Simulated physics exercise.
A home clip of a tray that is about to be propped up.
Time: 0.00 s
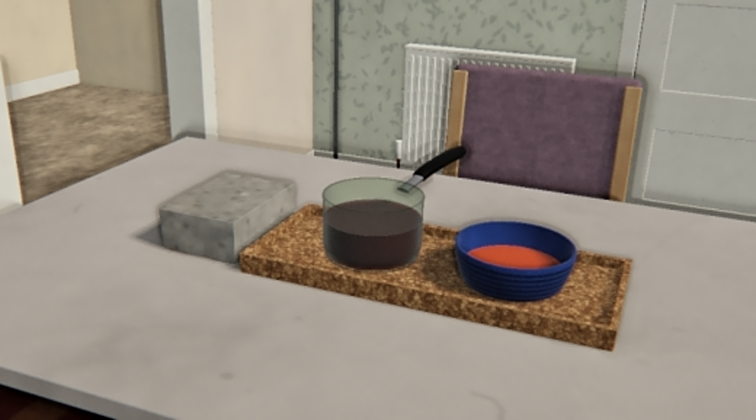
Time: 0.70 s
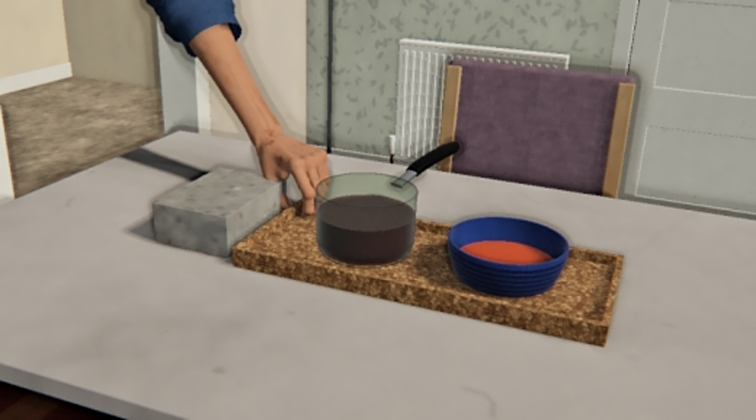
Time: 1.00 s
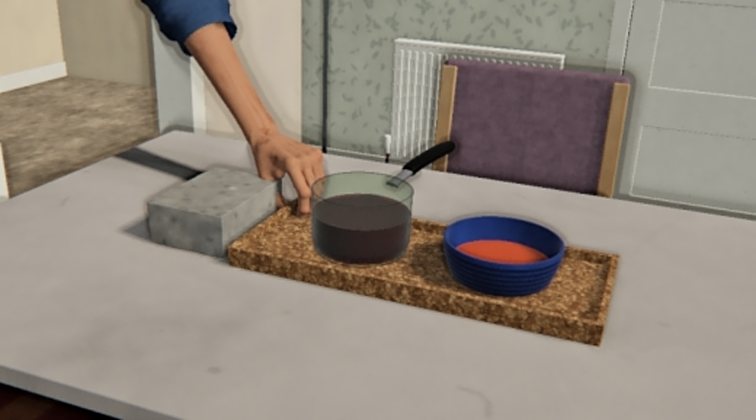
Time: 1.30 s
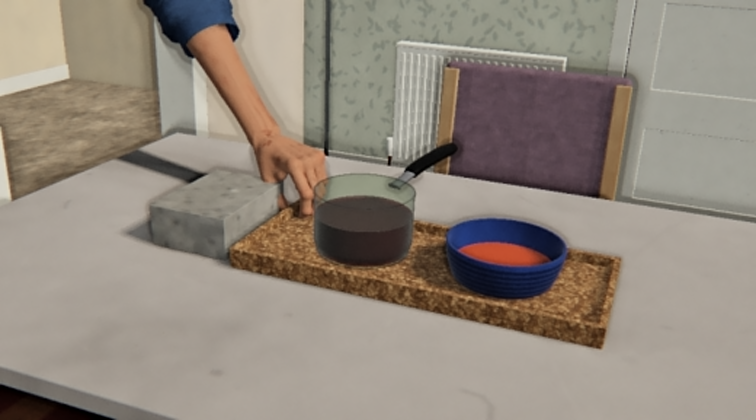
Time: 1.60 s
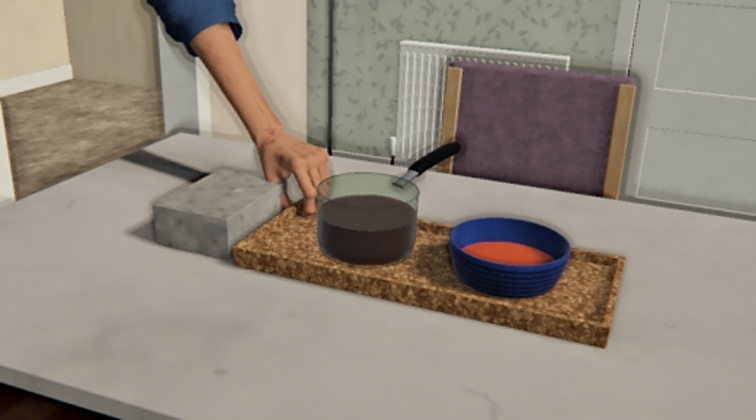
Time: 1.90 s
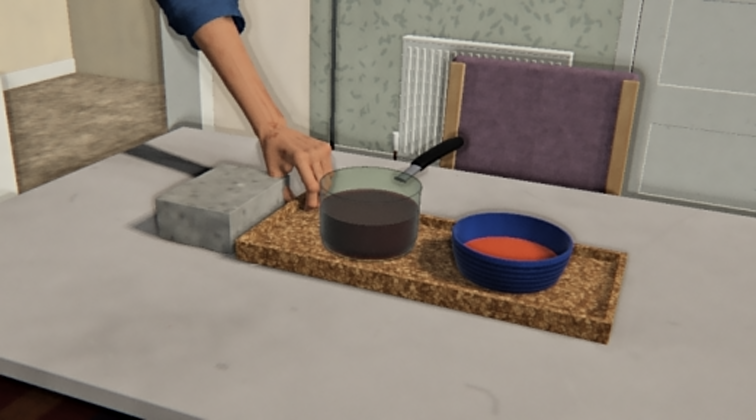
The footage shows a glass saucepan of dark liquid and a blue dish of red liquid on a cork-like tray beside a grey block; a hand reaches in and holds the tray's left end, which barely moves.
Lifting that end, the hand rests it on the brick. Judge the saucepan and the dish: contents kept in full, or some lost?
Outcome: On the left the saucepan: Does not brim over, on the right the dish: Does not brim over.
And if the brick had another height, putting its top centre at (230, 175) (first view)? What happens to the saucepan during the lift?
My guess is that it keeps every drop.
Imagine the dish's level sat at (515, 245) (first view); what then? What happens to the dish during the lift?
Some lost.
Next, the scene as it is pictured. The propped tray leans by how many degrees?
The slope works out to about 8 degrees.
By 2.6 s, the tray slopes by about 5°; saucepan, its rim is dry; dish, its rim is dry.
By 3.4 s, the tray slopes by about 10°; saucepan, its rim is dry; dish, its rim is dry.
By 4.6 s, the tray slopes by about 8°, resting on the brick; saucepan, its rim is dry; dish, its rim is dry.
